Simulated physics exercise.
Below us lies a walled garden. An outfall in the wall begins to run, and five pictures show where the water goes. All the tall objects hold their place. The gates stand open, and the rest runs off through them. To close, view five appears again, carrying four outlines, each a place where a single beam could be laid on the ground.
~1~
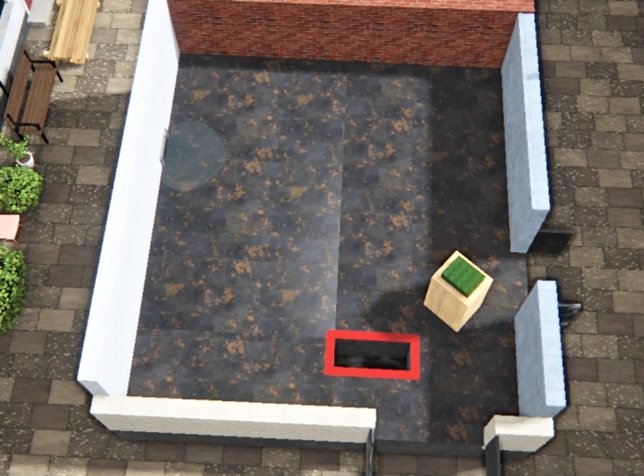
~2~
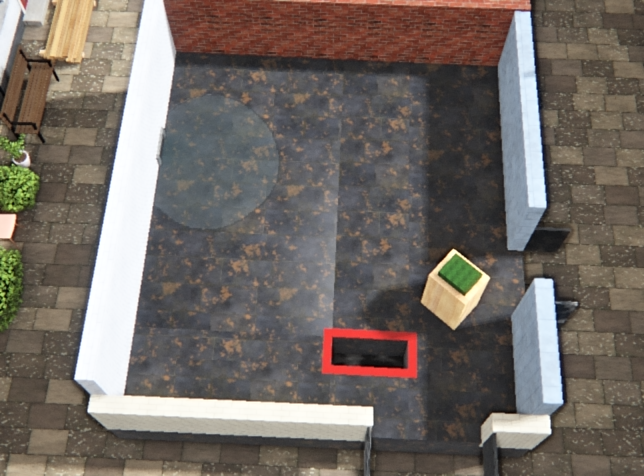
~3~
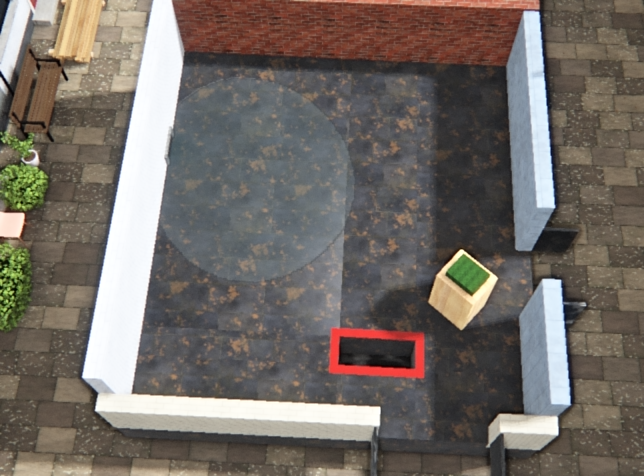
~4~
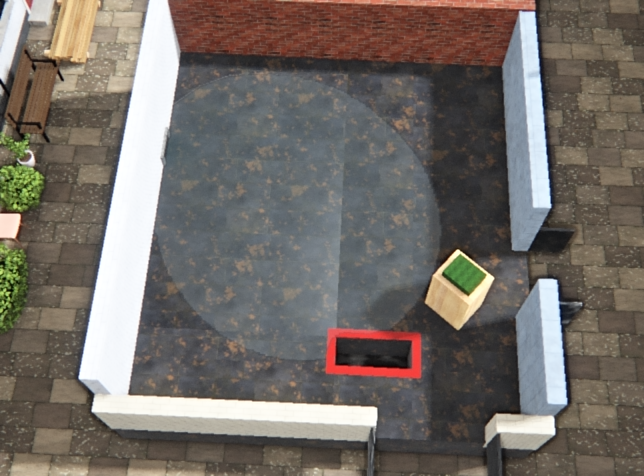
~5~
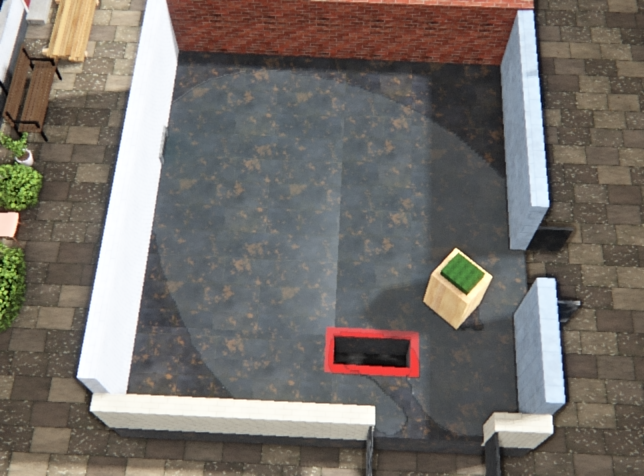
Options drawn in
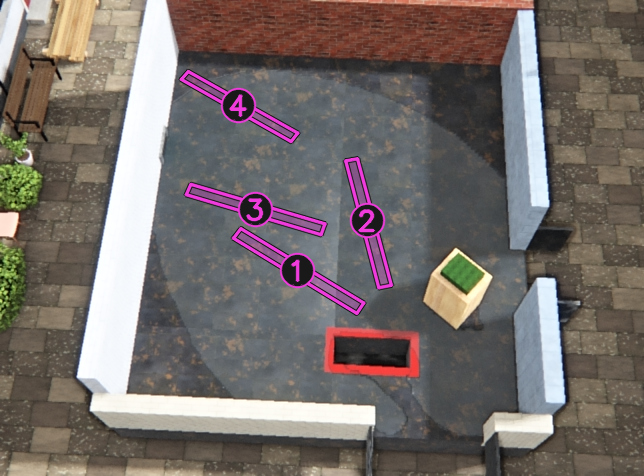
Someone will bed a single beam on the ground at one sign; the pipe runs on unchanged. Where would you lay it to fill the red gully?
Choose 2.
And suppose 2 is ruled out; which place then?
The answer is 4.
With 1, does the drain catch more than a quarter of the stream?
No.
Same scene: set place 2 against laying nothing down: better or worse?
Place 2 is better.
On the marked copy, 1 from (237, 233) to (360, 308); 2 from (351, 159) to (385, 286); 3 from (188, 189) to (322, 229); 4 from (184, 75) to (294, 137).
With 1, about 19 % of the stream goes into the red gully, about 81 % out by the gates.
With 2, about 54 % of the stream goes into the red gully, about 46 % out by the gates.
With 3, about 16 % of the stream goes into the red gully, about 84 % out by the gates.
With 4, about 37 % of the stream goes into the red gully, about 63 % out by the gates.
